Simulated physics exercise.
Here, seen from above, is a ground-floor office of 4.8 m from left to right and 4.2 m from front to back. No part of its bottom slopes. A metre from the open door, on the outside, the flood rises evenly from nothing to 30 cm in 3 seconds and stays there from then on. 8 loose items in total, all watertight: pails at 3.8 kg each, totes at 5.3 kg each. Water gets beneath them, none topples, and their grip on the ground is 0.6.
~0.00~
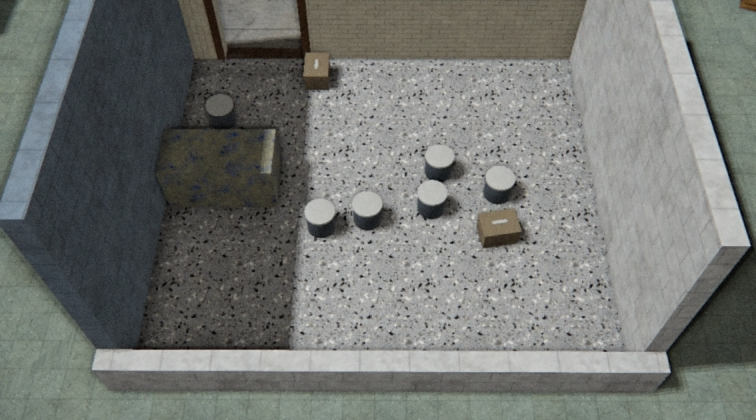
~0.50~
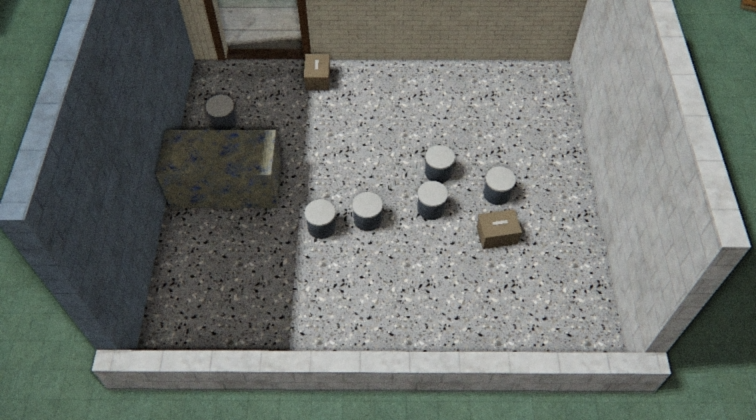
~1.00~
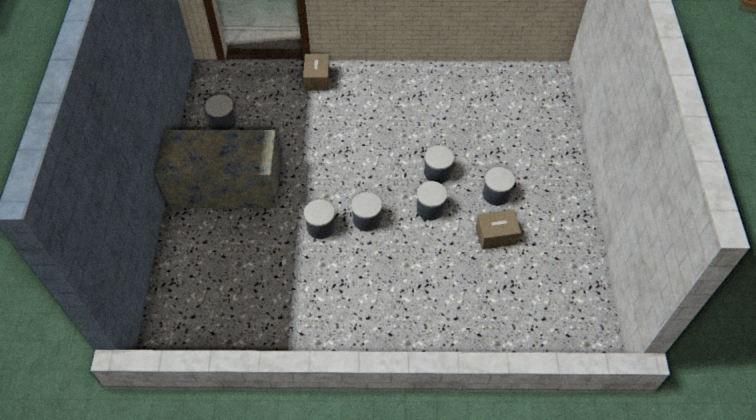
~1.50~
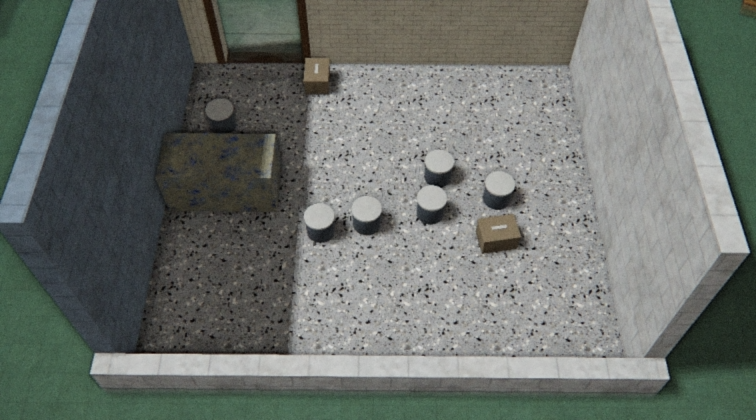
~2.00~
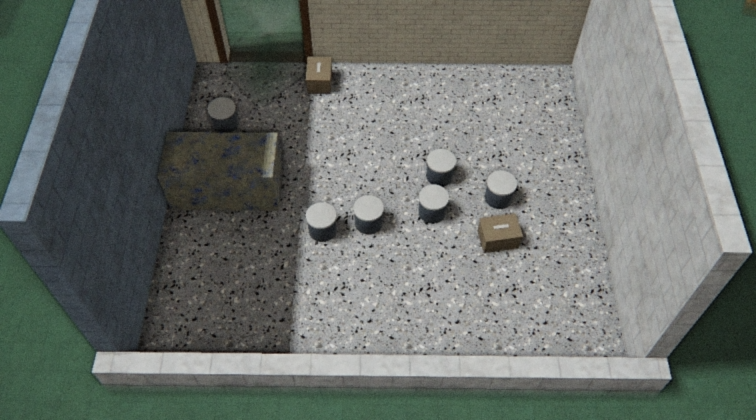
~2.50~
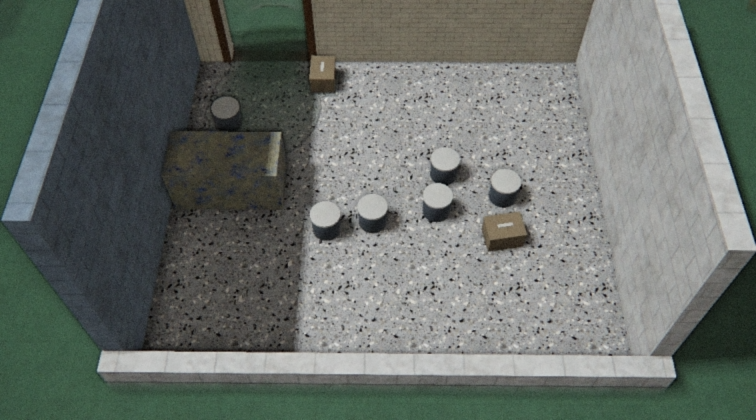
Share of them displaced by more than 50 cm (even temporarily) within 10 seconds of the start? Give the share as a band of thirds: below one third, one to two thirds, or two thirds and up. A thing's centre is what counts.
The share is in the top band.
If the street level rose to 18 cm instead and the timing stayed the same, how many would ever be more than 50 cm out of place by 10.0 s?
That would give 6.
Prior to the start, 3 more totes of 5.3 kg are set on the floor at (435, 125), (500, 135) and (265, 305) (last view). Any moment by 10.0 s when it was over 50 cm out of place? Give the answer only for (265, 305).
Below the mark.
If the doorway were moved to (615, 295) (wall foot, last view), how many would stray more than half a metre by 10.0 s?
The answer would then be 6.
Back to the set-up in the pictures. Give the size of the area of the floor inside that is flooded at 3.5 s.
Near 4.5 m2 in all.
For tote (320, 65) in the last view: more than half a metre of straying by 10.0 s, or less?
The answer is a smaller shift.
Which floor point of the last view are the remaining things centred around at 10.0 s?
I'd put it around (472, 206).
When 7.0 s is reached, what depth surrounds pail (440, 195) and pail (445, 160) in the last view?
Depths: Near 5 cm, then near 6 cm.
After 3.5 s 1 of 8 are over 50 cm from their spots; 1 afloat.
After 4.5 s 1 of 8 are over 50 cm from their spots; 1 afloat.
After 7.0 s 7 of 8 are over 50 cm from their spots; 6 afloat.
After 10.0 s 7 of 8 are over 50 cm from their spots, and 7 have been at some point; 7 afloat.
